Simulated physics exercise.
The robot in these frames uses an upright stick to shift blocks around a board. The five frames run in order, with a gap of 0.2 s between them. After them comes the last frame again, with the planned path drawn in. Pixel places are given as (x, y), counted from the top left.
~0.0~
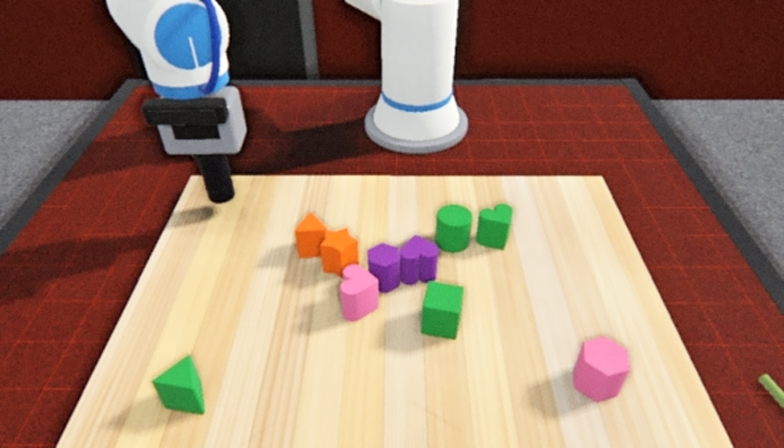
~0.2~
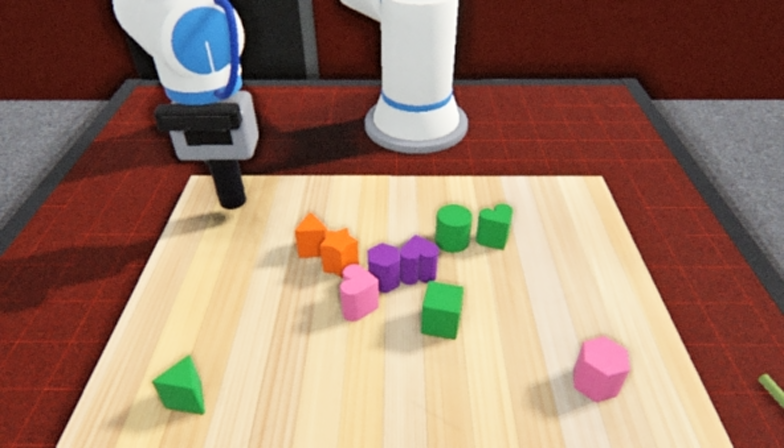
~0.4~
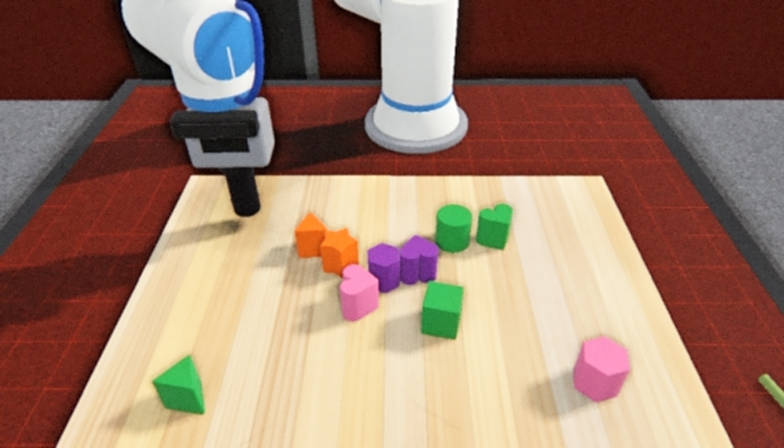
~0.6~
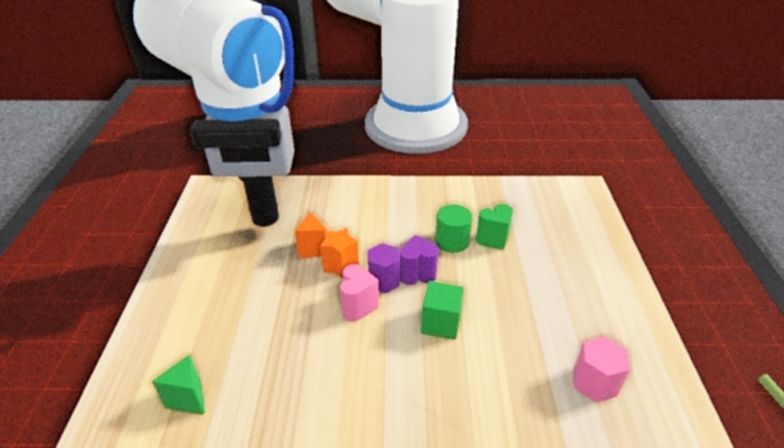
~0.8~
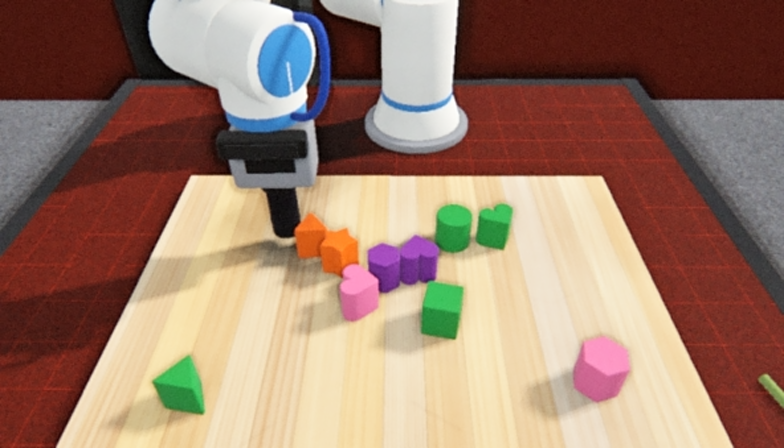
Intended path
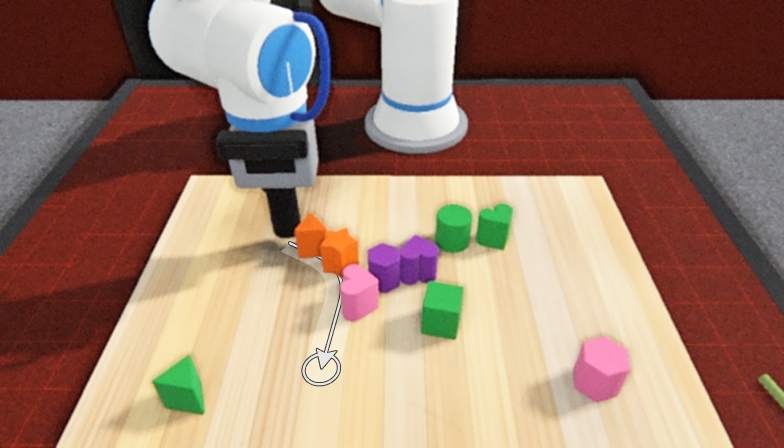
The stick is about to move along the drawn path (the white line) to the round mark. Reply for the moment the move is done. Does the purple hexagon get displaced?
Yes, that is what happens.
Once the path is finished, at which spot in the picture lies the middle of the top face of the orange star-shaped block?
It should be at (368, 277) by then.
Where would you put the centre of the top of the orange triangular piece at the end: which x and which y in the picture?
My best guess is (354, 229).
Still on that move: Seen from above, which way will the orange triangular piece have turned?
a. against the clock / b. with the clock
Correct choice: A.
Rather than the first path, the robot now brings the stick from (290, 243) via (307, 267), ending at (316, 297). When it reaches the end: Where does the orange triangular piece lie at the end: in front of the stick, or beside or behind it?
I believe the orange triangular piece loses its place ahead of the stick and slips off.
Drawn move, from (290, 243) via (334, 267) and (337, 313), ending at (321, 369).
The first path, step by step. One third of the way, stick (333, 255); orange triangular piece (354, 229), turned 45° anticlockwise; orange star-shaped block (356, 253), turned 30° anticlockwise; purple hexagon (388, 256).
Two thirds of the way, stick (336, 300); orange triangular piece (354, 229), turned 45° anticlockwise; orange star-shaped block (368, 277), turned 85° anticlockwise; pink heart-shaped block (380, 307), turned 30° clockwise; purple hexagon (399, 264), turned 25° anticlockwise.
At the end, stick (319, 356); orange triangular piece (354, 229), turned 45° anticlockwise; orange star-shaped block (368, 277), turned 85° anticlockwise; pink heart-shaped block (380, 307), turned 30° clockwise; purple hexagon (399, 264), turned 25° anticlockwise.
